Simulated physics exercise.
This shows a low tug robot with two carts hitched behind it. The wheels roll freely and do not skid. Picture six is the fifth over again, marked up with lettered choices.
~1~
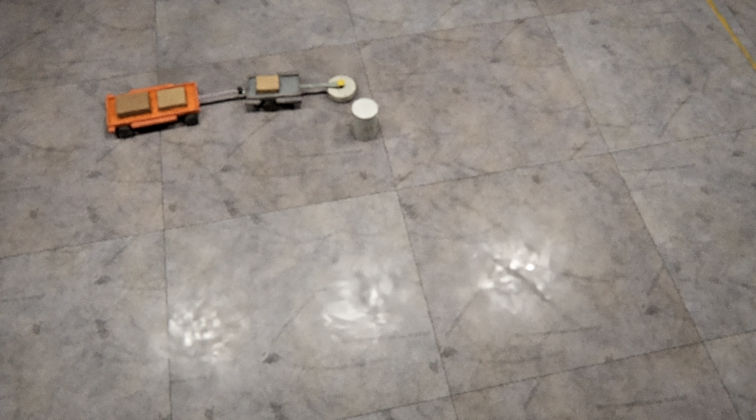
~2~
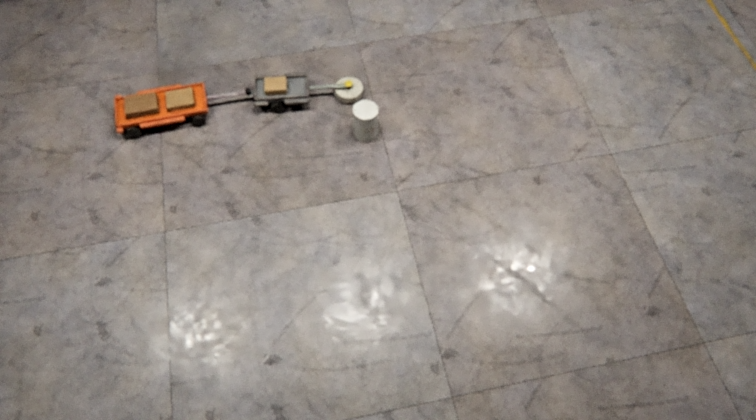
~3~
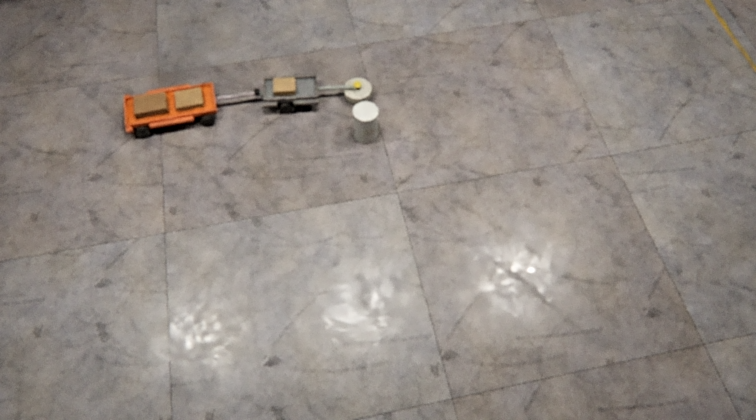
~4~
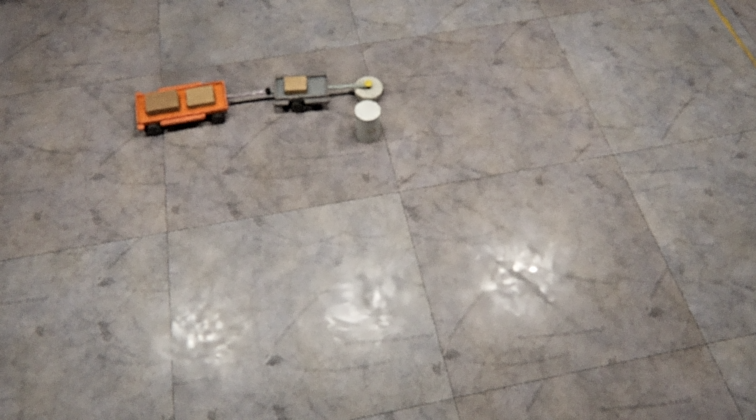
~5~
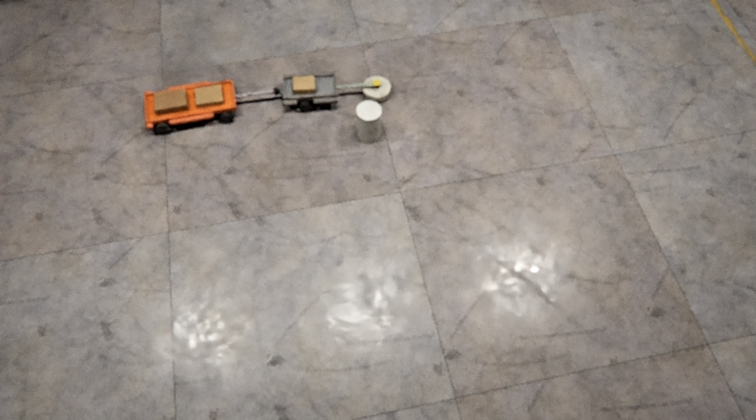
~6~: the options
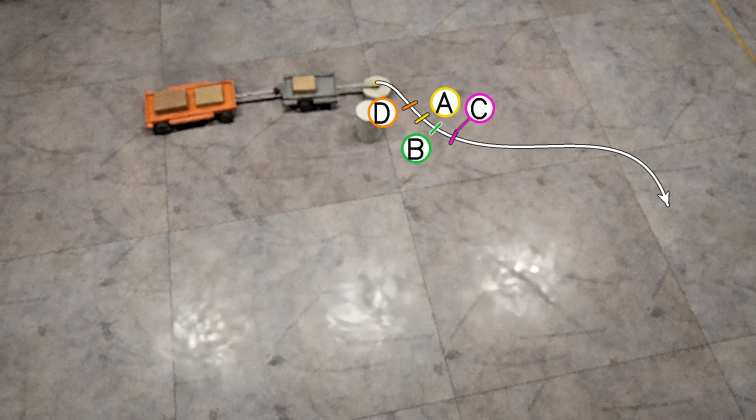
On a grey tiled floor, a small round white robot slowly pulling a grey cart and an orange cart rightward past a white drum.
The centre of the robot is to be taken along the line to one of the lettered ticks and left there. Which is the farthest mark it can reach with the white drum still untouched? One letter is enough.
As far as tick D.
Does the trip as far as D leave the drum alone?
For that mark, yes.
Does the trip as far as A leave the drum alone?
No.
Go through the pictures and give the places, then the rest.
The first picture shows robot (341, 88); grey cart (274, 87); orange cart (153, 104).
The second picture shows robot (349, 89); grey cart (282, 88); orange cart (161, 105); white drum (366, 133).
The third picture shows robot (358, 90); grey cart (290, 89); orange cart (170, 105); white drum (366, 134).
The fourth picture shows robot (368, 88); grey cart (301, 88); orange cart (182, 103); white drum (368, 133).
The fifth picture shows robot (377, 88); grey cart (310, 87); orange cart (190, 102); white drum (369, 133).
On the copy, A at (422, 118); B at (436, 128); C at (454, 137); D at (410, 105); the route from (377, 83) via (519, 147) to (668, 205).
On D. First, robot (391, 92), last cart (205, 99).
Then, robot (401, 101), last cart (217, 98).
Finally, robot (409, 111), last cart (228, 96); nothing has been touched.
By contrast, A is too far, the drum has been hit; B is too far, the drum has been hit; C is too far, the drum has been hit.
